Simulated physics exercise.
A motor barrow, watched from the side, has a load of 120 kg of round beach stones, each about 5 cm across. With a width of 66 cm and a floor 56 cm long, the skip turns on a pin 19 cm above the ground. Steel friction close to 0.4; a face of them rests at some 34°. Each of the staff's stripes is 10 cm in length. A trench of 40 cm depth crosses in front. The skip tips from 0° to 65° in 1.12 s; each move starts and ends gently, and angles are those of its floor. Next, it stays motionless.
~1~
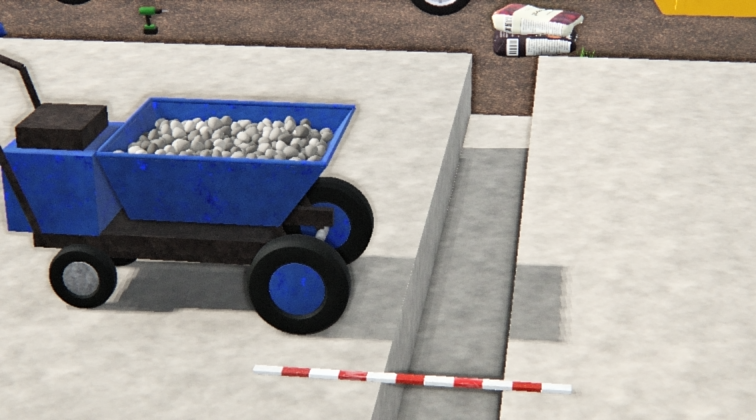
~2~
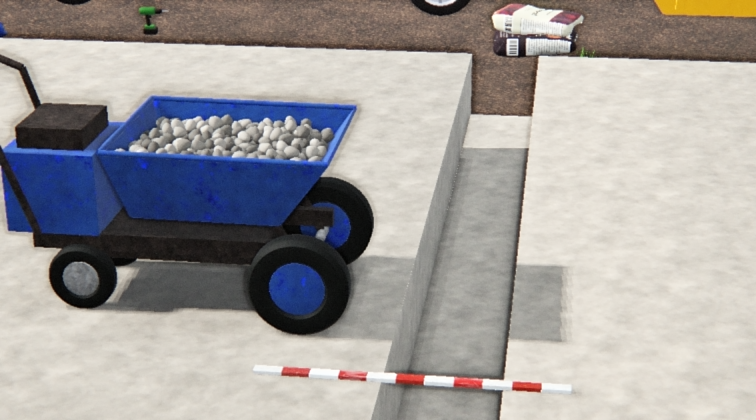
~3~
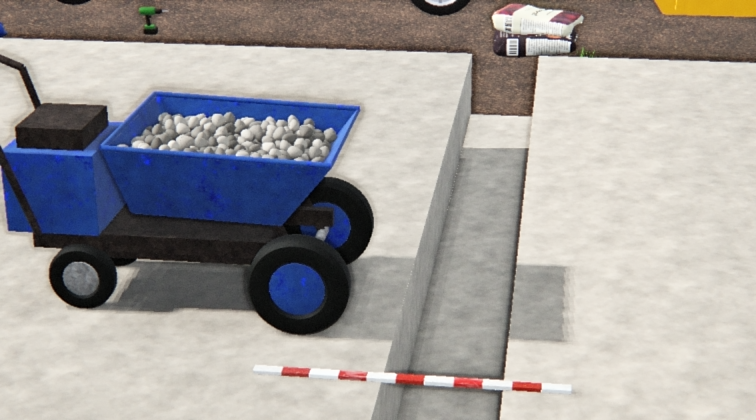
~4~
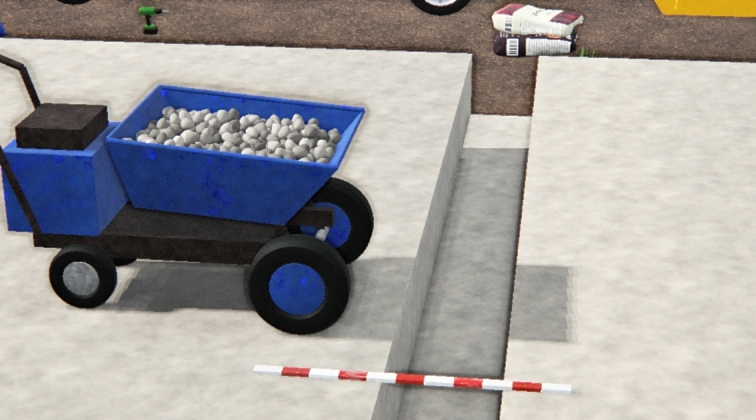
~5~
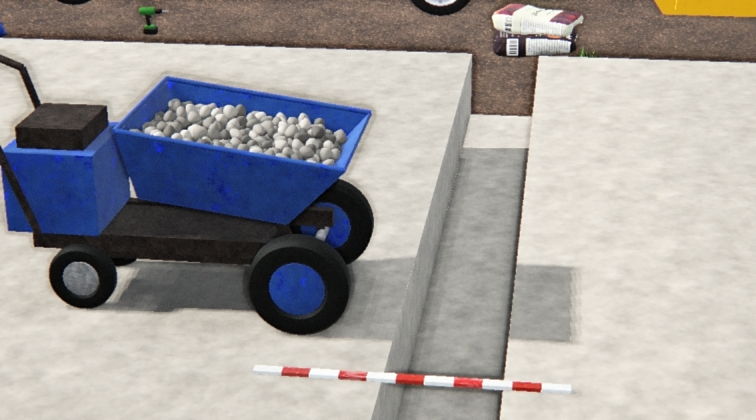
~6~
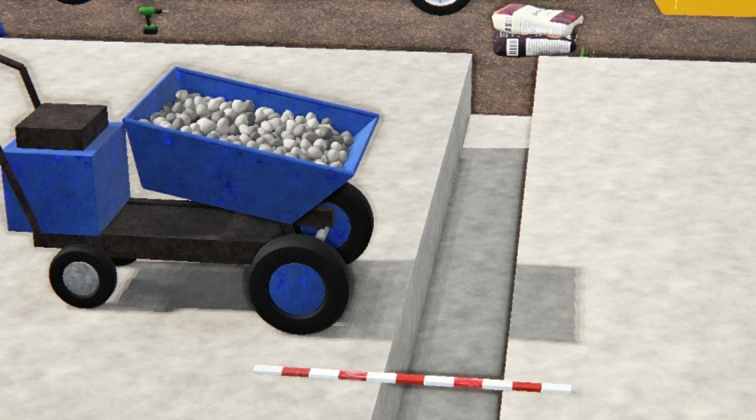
We see a blue motor barrow loaded with rounded stones standing on pale ground beside a trench, with a red-and-white staff in front; its skip slowly tilts, the left end rising while the stones stay inside.
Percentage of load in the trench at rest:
71 %.
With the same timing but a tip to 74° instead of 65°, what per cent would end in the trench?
Roughly 65 per cent would end in the trench.
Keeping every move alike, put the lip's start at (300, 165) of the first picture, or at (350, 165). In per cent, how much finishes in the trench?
Near 90 then near 55 percent.
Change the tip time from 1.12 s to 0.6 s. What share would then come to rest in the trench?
Trench share: Approx. 50%.
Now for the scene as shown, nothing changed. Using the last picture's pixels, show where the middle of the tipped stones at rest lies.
Around (487, 378).
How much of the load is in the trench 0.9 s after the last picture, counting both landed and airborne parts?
Some 30 per cent.
Then, 0.5 s after the last picture the floor is at 55°, 100 % in the skip; the foremost stones are at (431, 207).
Then, 0.9 s after the last picture the floor is at 65°, 64 % in the skip, 28 % in the trench, 8 % past the trench; the foremost stones are at (551, 291).
Then, 1.3 s after the last picture the floor is at 65°, 29 % in the skip, 42 % in the trench, 28 % past the trench; the foremost stones are at (681, 297).
Then, 3.2 s after the last picture the floor is at 65°, 0 % in the skip, 71 % in the trench, 29 % past the trench; the foremost stones are past the picture's edge.
